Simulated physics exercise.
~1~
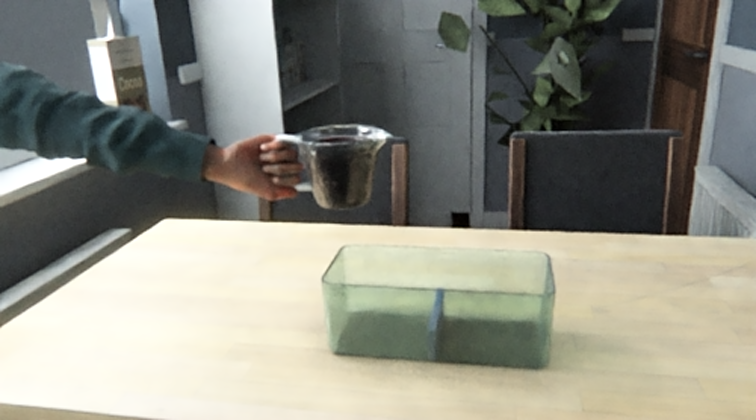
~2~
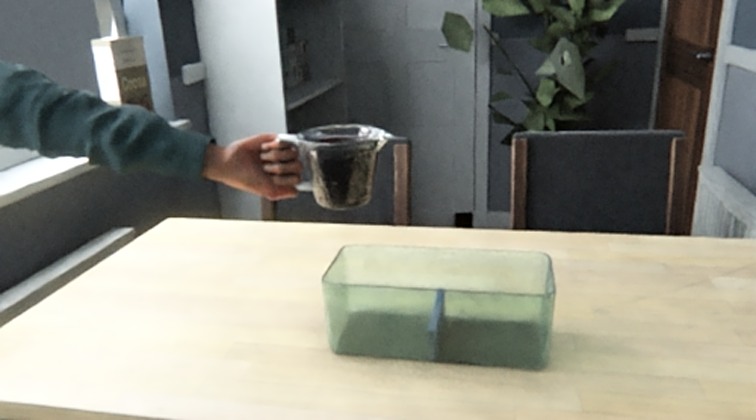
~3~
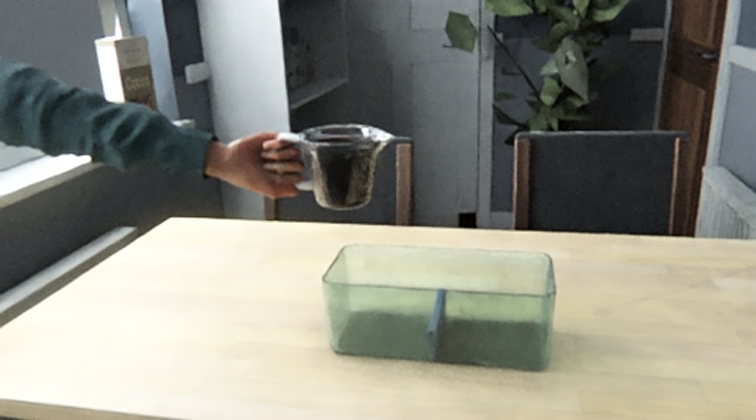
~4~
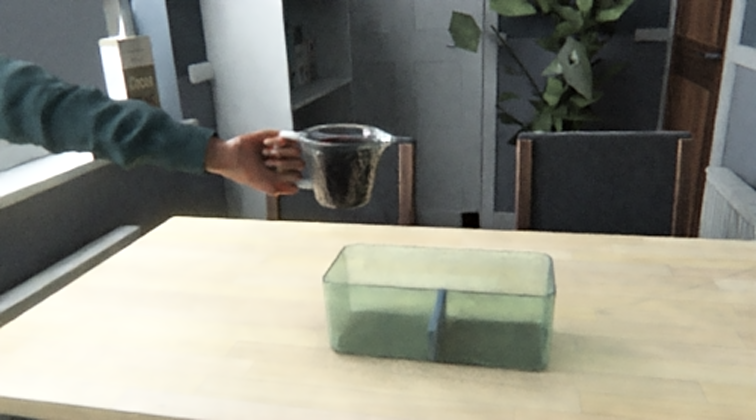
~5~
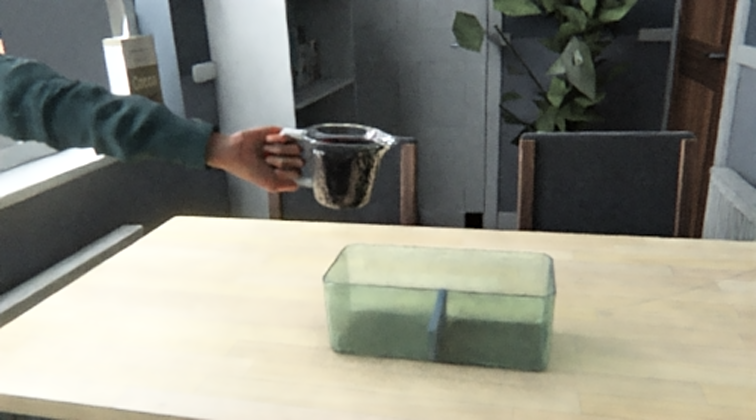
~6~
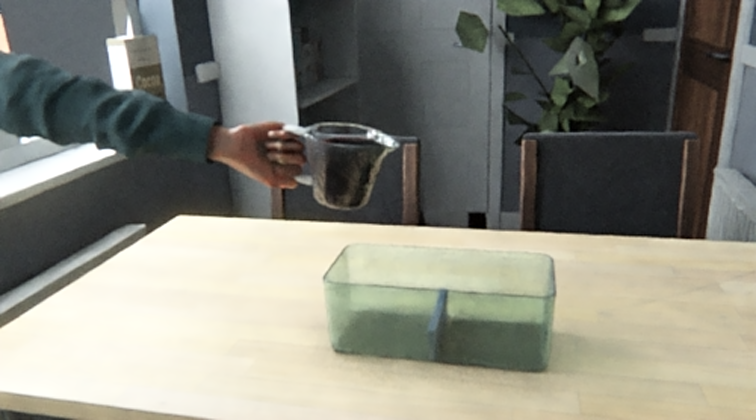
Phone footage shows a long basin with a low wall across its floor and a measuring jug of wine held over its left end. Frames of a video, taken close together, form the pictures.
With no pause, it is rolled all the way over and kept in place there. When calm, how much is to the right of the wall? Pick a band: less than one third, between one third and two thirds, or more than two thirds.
It is between one third and two thirds.
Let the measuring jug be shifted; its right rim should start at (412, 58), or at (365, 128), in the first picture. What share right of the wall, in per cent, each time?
You'd get 90 percent from the first and 10 percent from the second.
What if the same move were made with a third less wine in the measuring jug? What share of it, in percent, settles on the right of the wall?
Something like 30 per cent, give or take.
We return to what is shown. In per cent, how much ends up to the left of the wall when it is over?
Close to 45 per cent.
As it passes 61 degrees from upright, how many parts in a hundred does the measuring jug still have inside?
Around 70 percent remains.
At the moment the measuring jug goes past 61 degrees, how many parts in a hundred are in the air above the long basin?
I'd put it at roughly 20 percent of it.
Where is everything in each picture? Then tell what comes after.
In the first picture, it leans 0°; its right rim is at (392, 136); the wine meets the walls at (305, 144) and (380, 145); the long basin's rim runs from (332, 263) to (552, 273); the wall's top is at (436, 308).
In the second picture, it leans 0°; its right rim is at (393, 136); the wine meets the walls at (306, 144) and (380, 145).
In the third picture, it leans 2°; its right rim is at (394, 138); the wine meets the walls at (307, 143) and (381, 146).
In the fourth picture, it leans 4°; its right rim is at (396, 140); the wine meets the walls at (309, 143) and (383, 146).
In the fifth picture, it leans 6°; its right rim is at (397, 142); the wine meets the walls at (311, 144) and (385, 146).
In the sixth picture, it leans 10°; its right rim is at (399, 146); the wine meets the walls at (312, 144) and (389, 147).
A moment on, the measuring jug is tipped part way and 68 per cent is still to pour, 1 is left of the wall and 9 right of it.
Next, the measuring jug is tipped on its side and 11 per cent is still to pour, 23 is left of the wall and 52 right of it.
Then the measuring jug is tipped right over and 0 per cent is still to pour, 43 is left of the wall and 55 right of it.
Later the measuring jug is tipped right over and 0 per cent is still to pour, 44 is left of the wall and 55 right of it.
Finally, 44 per cent lies left of the wall, 55 right of it and 1 outside.
